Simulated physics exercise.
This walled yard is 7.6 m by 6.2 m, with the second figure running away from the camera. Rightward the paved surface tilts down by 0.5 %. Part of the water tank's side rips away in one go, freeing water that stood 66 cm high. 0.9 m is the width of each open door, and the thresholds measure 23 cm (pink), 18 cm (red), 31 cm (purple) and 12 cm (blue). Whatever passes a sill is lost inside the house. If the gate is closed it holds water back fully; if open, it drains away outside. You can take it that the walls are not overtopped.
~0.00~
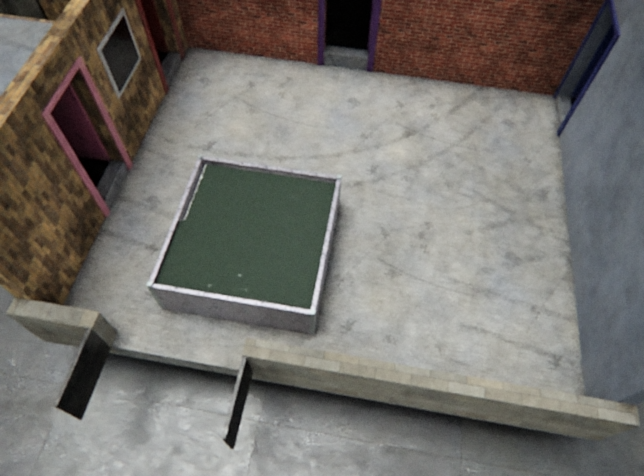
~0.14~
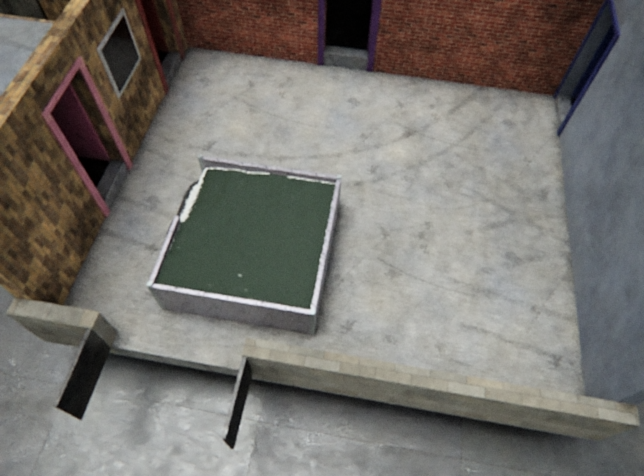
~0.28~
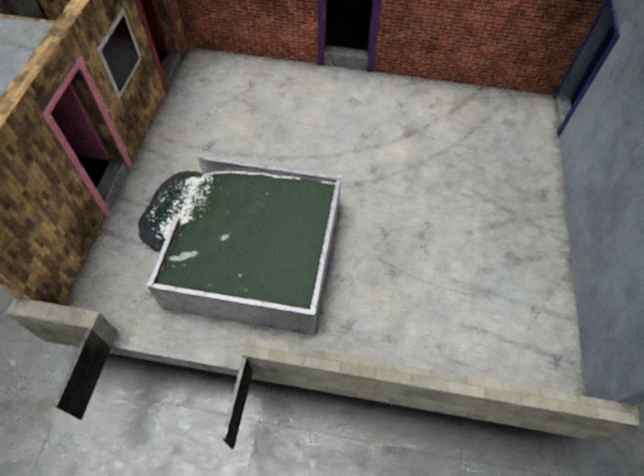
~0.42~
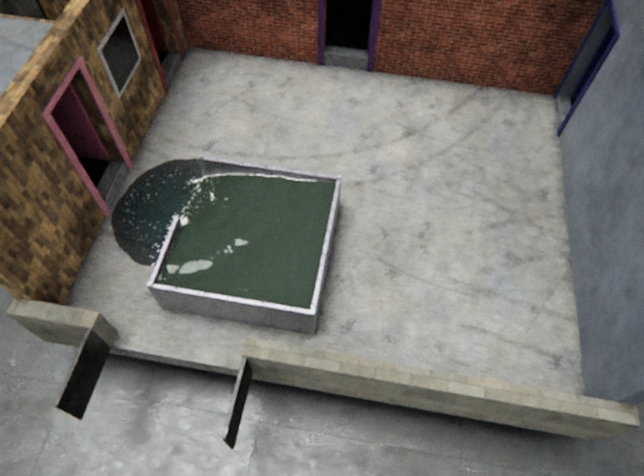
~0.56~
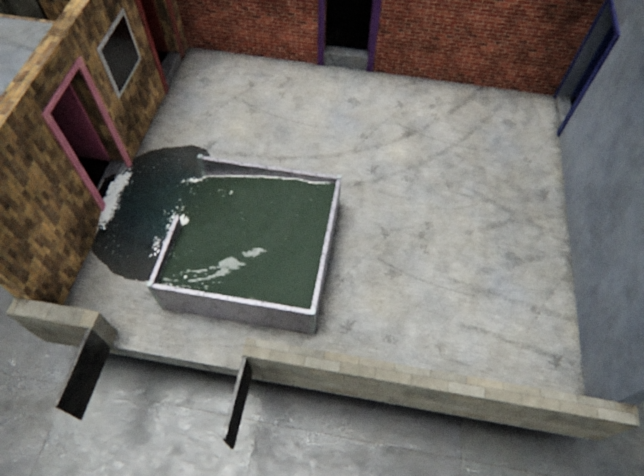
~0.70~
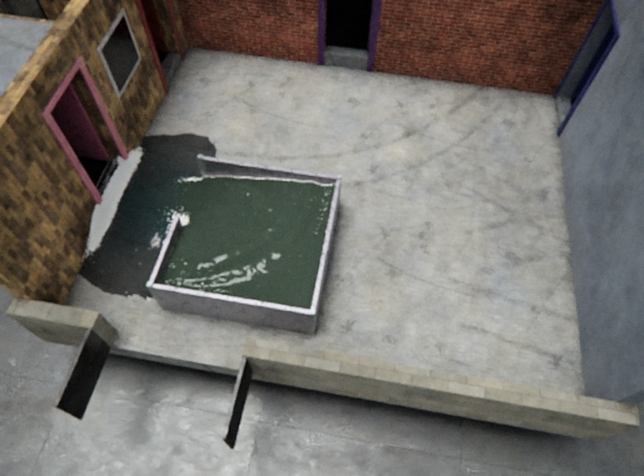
A square tank of green water breaks open on its left side, flooding the nearby floor.
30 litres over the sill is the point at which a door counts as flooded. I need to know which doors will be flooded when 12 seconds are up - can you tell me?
Sure: The pink door will be flooded, the red door will stay unflooded, the purple door will stay unflooded, the blue door will stay unflooded.
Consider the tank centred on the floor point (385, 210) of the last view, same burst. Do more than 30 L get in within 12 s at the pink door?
So then, pink stays inside.
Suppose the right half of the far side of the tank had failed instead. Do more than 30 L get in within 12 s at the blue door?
Compared with the limit, blue is more.
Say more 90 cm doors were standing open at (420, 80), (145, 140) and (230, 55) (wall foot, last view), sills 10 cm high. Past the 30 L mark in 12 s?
Less, more, more.
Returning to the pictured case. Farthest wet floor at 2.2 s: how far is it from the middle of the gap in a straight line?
I'd put it close to 4.2 m.
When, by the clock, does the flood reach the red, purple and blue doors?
Red: 1.4 s; purple: 3.0 s; blue: 5.5 s.
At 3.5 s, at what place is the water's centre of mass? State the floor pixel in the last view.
I'd say somewhere around (220, 209).
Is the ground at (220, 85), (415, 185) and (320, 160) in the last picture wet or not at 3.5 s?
Soaked, untouched, untouched.
After 1.4 s water covers 10 % of the floor and is deepest (44 cm) near (118, 193); pink door 44 cm at the sill, 57 L in, red door not reached, purple door not reached, blue door not reached.
After 2.2 s water covers 20 % of the floor and is deepest (42 cm) near (114, 202); pink door 41 cm at the sill, 150 L in, red door 9 cm at the sill, 0 L in, purple door not reached, blue door not reached.
After 3.5 s water covers 35 % of the floor and is deepest (28 cm) near (114, 202); pink door 27 cm at the sill, 216 L in, red door 7 cm at the sill, 0 L in, purple door 6 cm at the sill, 0 L in, blue door not reached.
After 7.0 s water covers 75 % of the floor and is deepest (18 cm) near (114, 202); pink door 18 cm at the sill, 231 L in, red door 11 cm at the sill, 1 L in, purple door 7 cm at the sill, 0 L in, blue door 11 cm at the sill, 0 L in.
After 12.0 s water covers 95 % of the floor and is deepest (12 cm) near (426, 386); pink door 9 cm at the sill, 231 L in, red door 8 cm at the sill, 1 L in, purple door 4 cm at the sill, 0 L in, blue door 9 cm at the sill, 0 L in.
